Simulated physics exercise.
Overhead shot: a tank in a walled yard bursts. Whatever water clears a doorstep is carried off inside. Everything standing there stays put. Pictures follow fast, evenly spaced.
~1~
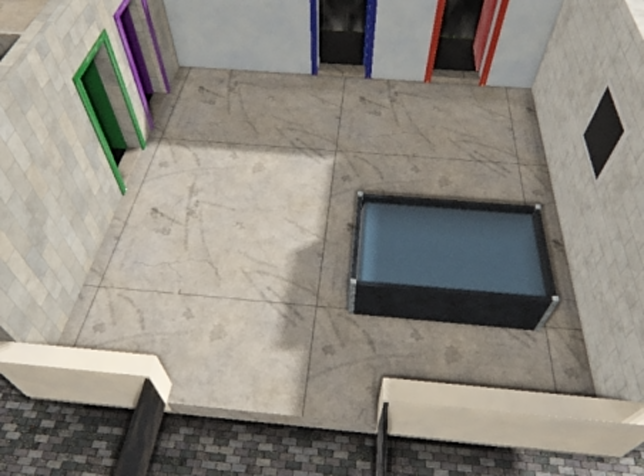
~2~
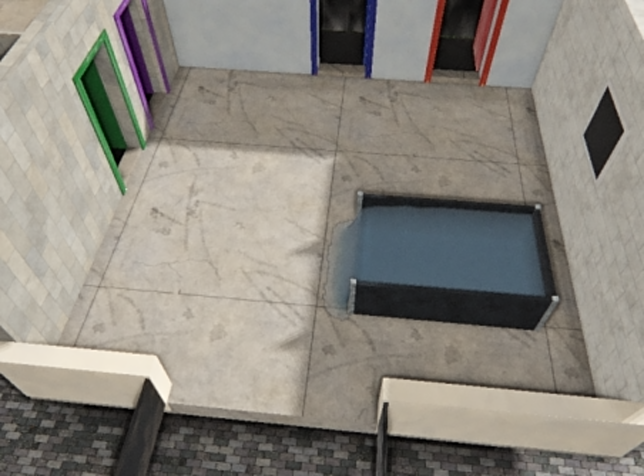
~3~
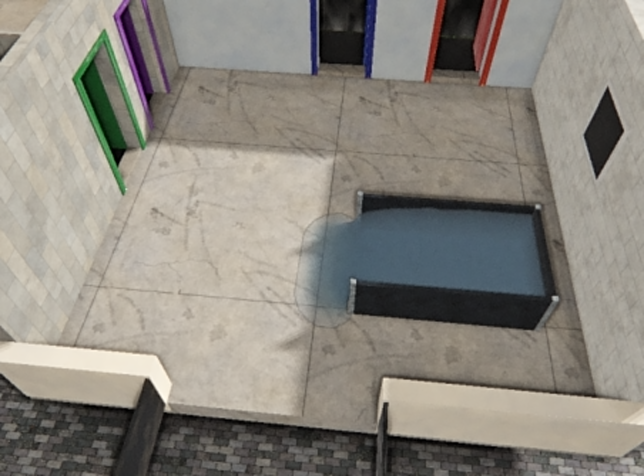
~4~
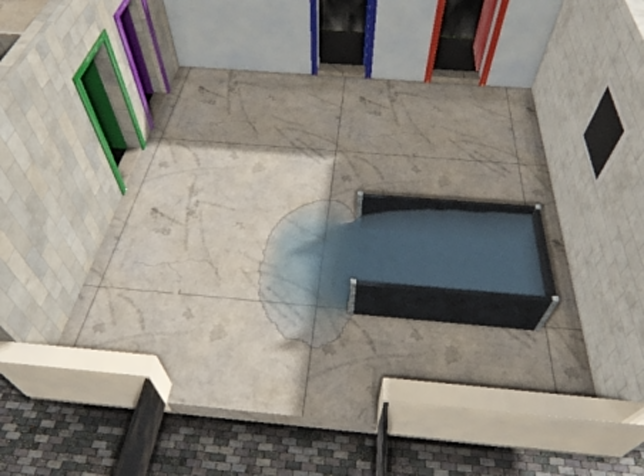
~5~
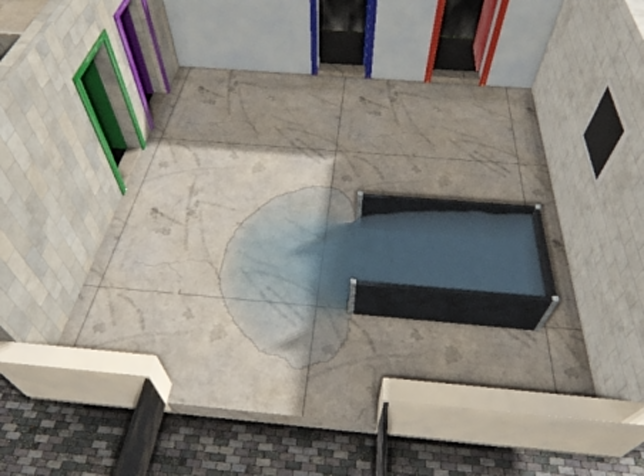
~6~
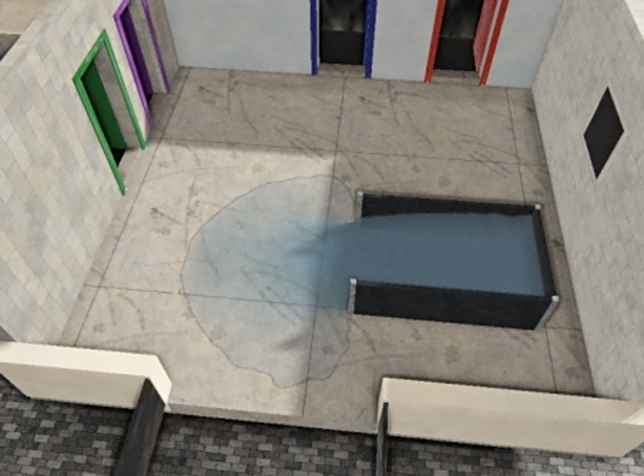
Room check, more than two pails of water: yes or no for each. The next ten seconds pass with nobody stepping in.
Green door, yes; red door, no; blue door, no; purple door, yes.
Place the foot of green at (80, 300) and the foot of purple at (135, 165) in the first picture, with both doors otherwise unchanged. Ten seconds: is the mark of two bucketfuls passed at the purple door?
Result for purple: It ends up above.
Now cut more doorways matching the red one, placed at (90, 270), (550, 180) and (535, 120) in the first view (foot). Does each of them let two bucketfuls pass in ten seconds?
In order: Exceeds it, falls short, falls short.
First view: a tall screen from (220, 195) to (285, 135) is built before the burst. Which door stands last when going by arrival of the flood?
The red door comes last.
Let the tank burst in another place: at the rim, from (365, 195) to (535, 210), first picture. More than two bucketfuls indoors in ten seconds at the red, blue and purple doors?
The red door tops the limit, the blue door tops the limit, and the purple door tops the limit.
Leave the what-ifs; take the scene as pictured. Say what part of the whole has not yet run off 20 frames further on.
About 92 %.
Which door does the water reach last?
My answer: The one in red.
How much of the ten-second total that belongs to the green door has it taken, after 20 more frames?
I'd say some 65 per cent.
A moment on, water covers 35 % of the floor; the green door not reached, the red door not reached, the blue door not reached, the purple door not reached.
Next, water covers 40 % of the floor; the green door under two buckets in, the red door not reached, the blue door not reached, the purple door not reached.
Then, water covers 45 % of the floor; the green door over two buckets in, the red door not reached, the blue door not reached, the purple door under two buckets in.
Later, water covers 55 % of the floor; the green door far over two buckets in, the red door not reached, the blue door wet at the sill, nothing in, the purple door over two buckets in.
In the end, water covers 85 % of the floor; the green door far over two buckets in, the red door wet at the sill, nothing in, the blue door wet at the sill, nothing in, the purple door over two buckets in.
